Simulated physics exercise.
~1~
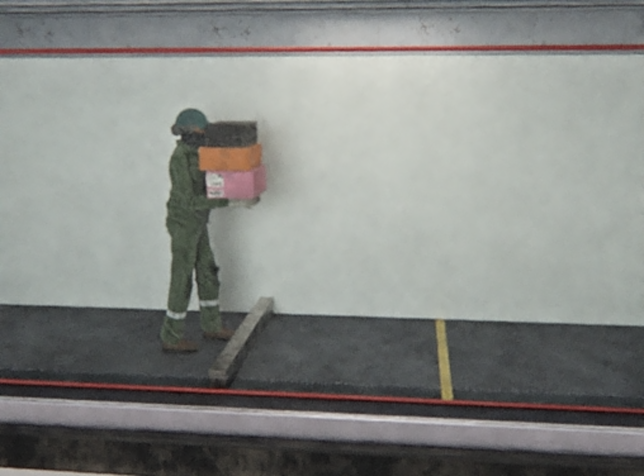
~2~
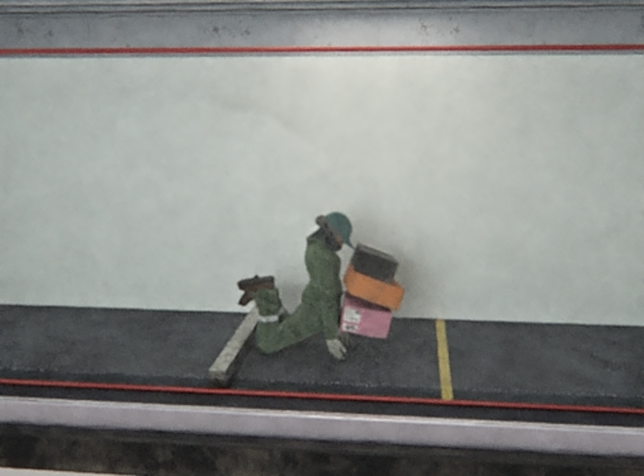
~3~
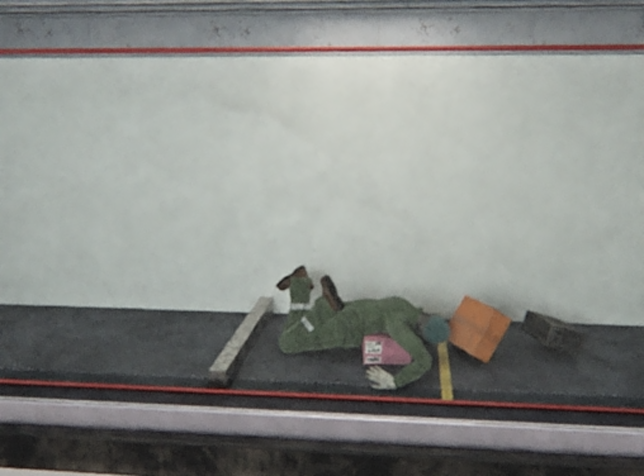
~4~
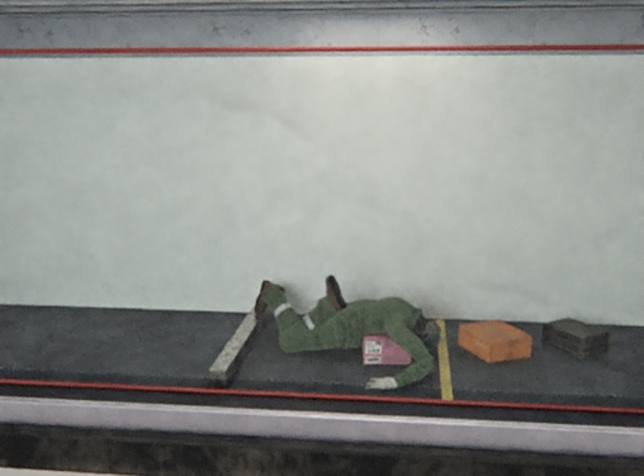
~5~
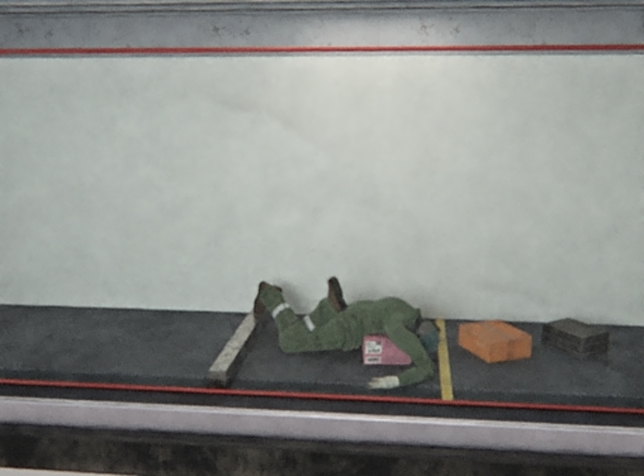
Porter carrying three stacked boxes pitches forward over a floor rail, sprawling face down as orange and black boxes tumble past a yellow line.
